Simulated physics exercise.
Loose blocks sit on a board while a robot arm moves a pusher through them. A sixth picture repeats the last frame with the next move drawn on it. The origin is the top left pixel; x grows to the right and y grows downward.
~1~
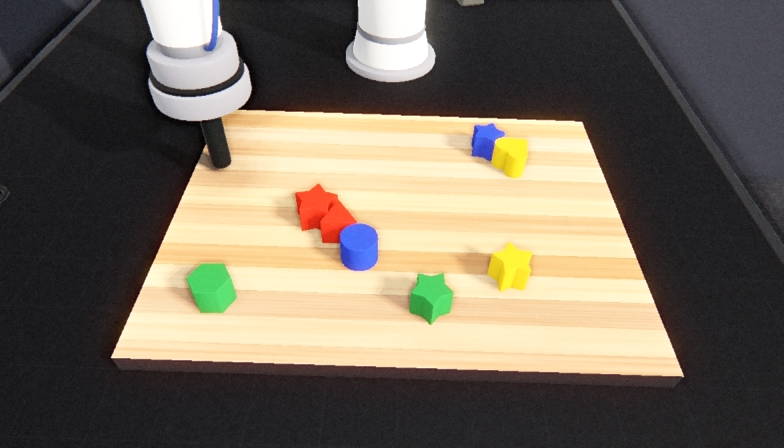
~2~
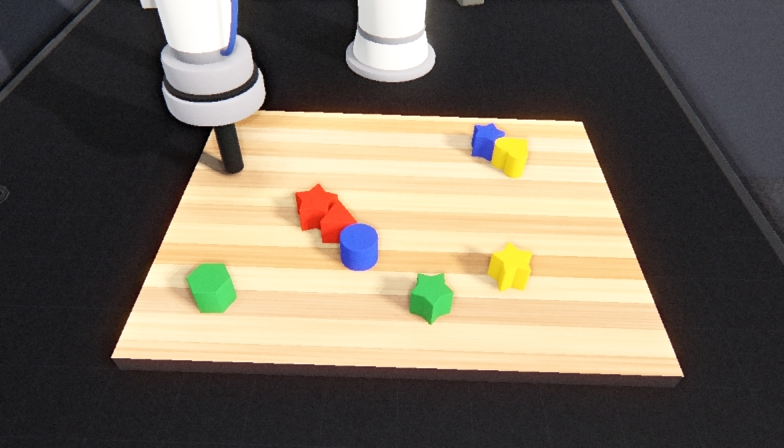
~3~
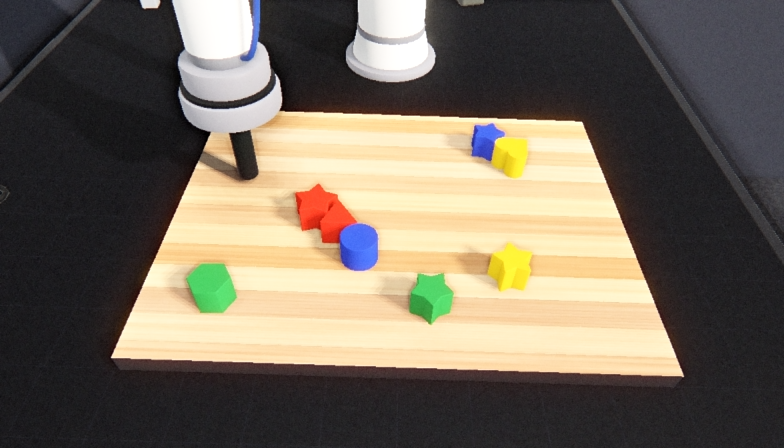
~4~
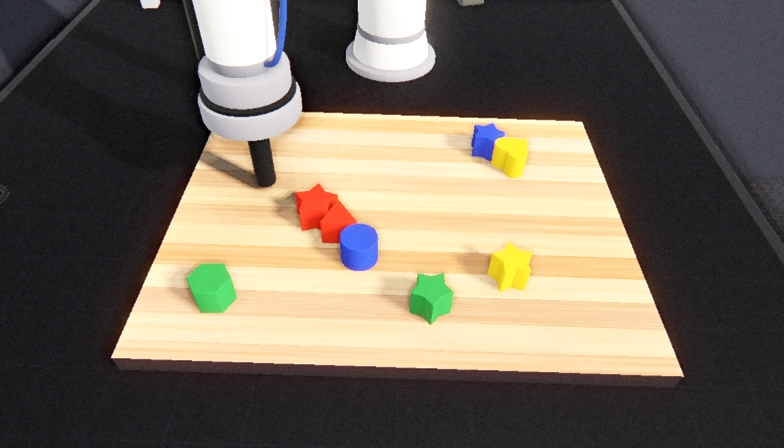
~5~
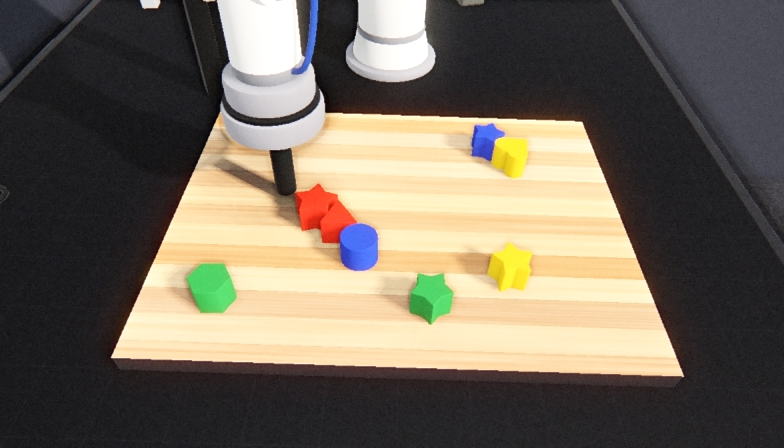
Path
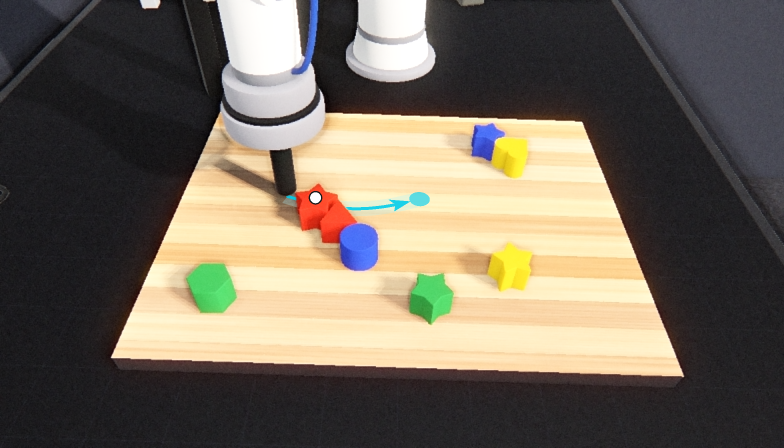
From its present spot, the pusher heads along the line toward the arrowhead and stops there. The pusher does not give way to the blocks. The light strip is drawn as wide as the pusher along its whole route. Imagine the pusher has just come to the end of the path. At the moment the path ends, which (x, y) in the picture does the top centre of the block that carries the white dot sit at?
It sits at (358, 204).
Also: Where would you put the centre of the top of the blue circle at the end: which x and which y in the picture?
If I read the scene right, the answer is (365, 256).
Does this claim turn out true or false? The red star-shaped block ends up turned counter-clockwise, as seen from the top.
False
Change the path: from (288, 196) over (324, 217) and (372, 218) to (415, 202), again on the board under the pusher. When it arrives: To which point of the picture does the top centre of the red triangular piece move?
Expect it around (389, 232).
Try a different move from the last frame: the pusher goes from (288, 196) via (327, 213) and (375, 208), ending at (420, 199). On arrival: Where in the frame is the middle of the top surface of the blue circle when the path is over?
That would be at about pixel (369, 252).
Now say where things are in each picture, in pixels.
The first picture shows tip of the pusher at (222, 164), middles of tops, red star-shaped block at (316, 198), red triangular piece at (339, 214), blue circle at (359, 236).
The second picture shows pusher at (234, 169), nothing pushed.
The third picture shows pusher at (249, 175), nothing pushed.
The fourth picture shows pusher at (267, 182), nothing pushed.
The fifth picture shows pusher at (287, 190), red star-shaped block at (316, 198), red triangular piece at (339, 214), blue circle at (359, 236).
The line goes from (288, 196) via (330, 207) and (376, 208), ending at (420, 199); the dot is on the red star-shaped block.
What follows on the original path. One third of the way, pusher at (330, 201); red star-shaped block at (333, 203), turned 20° clockwise; red triangular piece at (350, 221), turned 15° clockwise; blue circle at (363, 247).
Two thirds of the way, pusher at (377, 202); red star-shaped block at (358, 204), turned 50° clockwise; red triangular piece at (364, 227), turned 35° clockwise; blue circle at (365, 256).
At the end, pusher at (420, 193); red star-shaped block at (358, 204), turned 50° clockwise; red triangular piece at (364, 227), turned 35° clockwise; blue circle at (365, 256).
